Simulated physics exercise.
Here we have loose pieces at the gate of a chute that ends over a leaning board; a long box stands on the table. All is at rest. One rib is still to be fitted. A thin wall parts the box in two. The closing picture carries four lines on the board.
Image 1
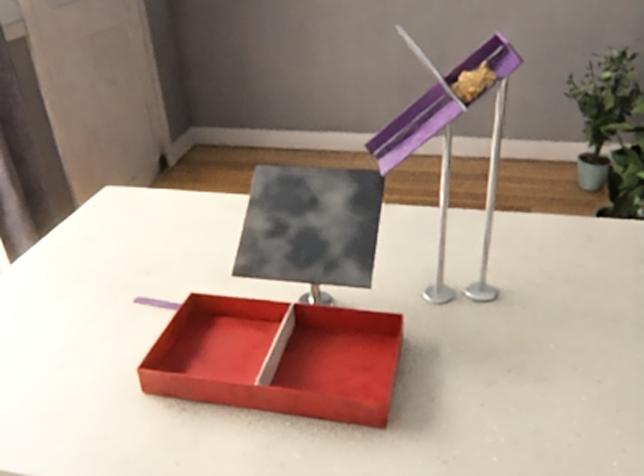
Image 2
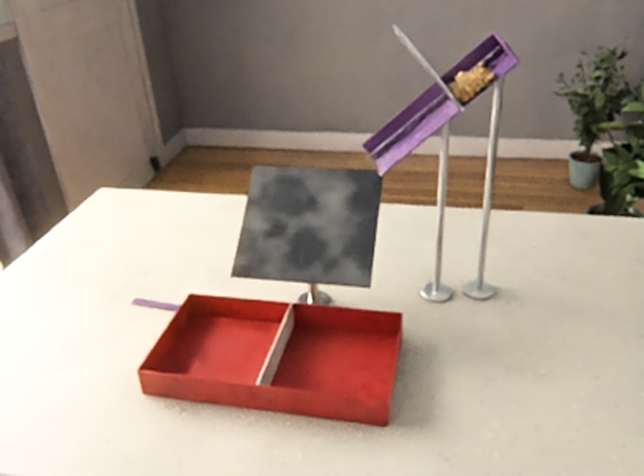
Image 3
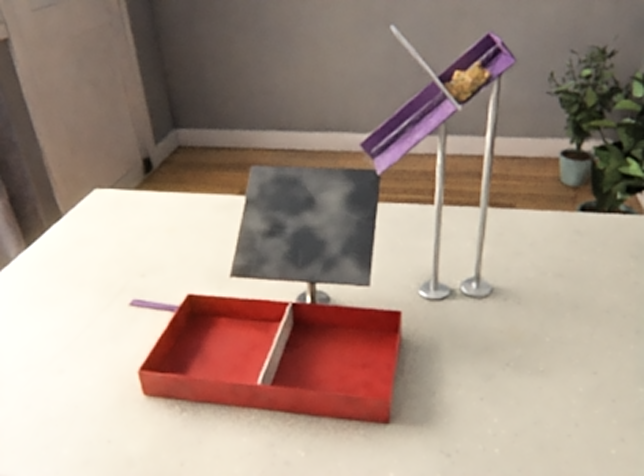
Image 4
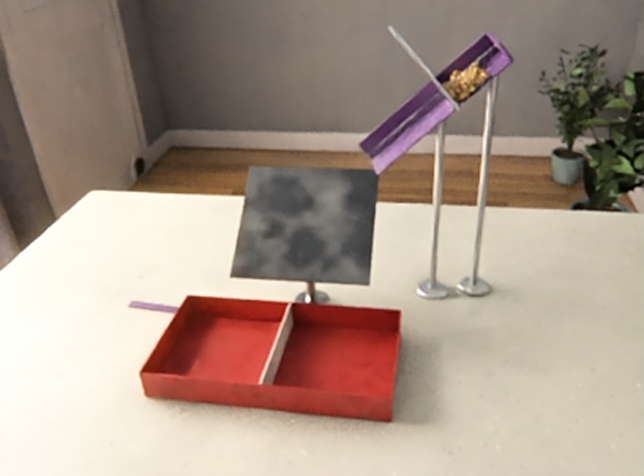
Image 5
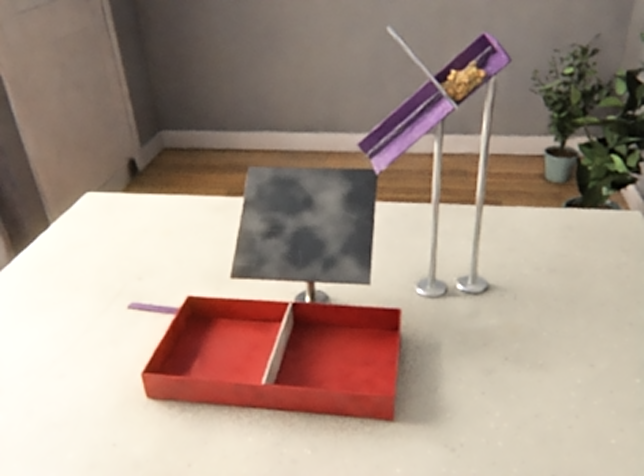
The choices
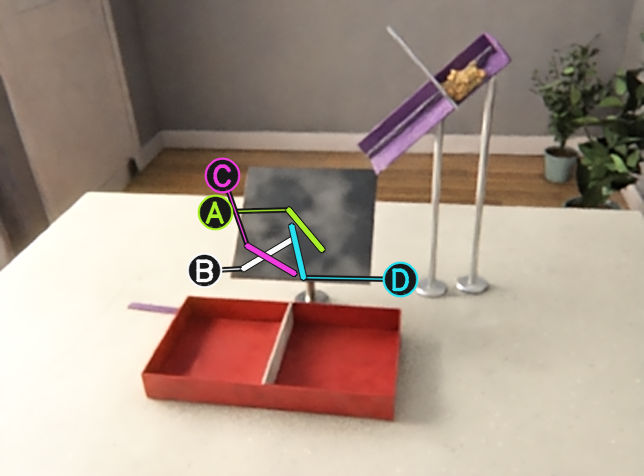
In the video, a clump of small tan pieces rests behind a gate in a sloping purple chute above a dark tilted board and a divided red box on a table; the view shifts very slightly while the objects stay still.
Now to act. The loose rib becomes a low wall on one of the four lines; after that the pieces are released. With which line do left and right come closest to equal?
Use line B.
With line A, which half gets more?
The right half.
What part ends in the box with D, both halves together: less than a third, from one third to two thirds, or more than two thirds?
It is more than two thirds.
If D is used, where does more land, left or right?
More lands on the right.
On the marked copy, line A from (288, 209) to (322, 249); line B from (293, 238) to (243, 268); line C from (247, 245) to (294, 273); line D from (291, 226) to (303, 277).
If A is chosen, of what is caught, a small share in the left half, all but a few in the right.
If B is chosen, of what is caught, close to half in the left half, close to half in the right.
If C is chosen, of what is caught, only a few in the left half, all but a few in the right.
If D is chosen, of what is caught, only a few in the left half, all but a few in the right.
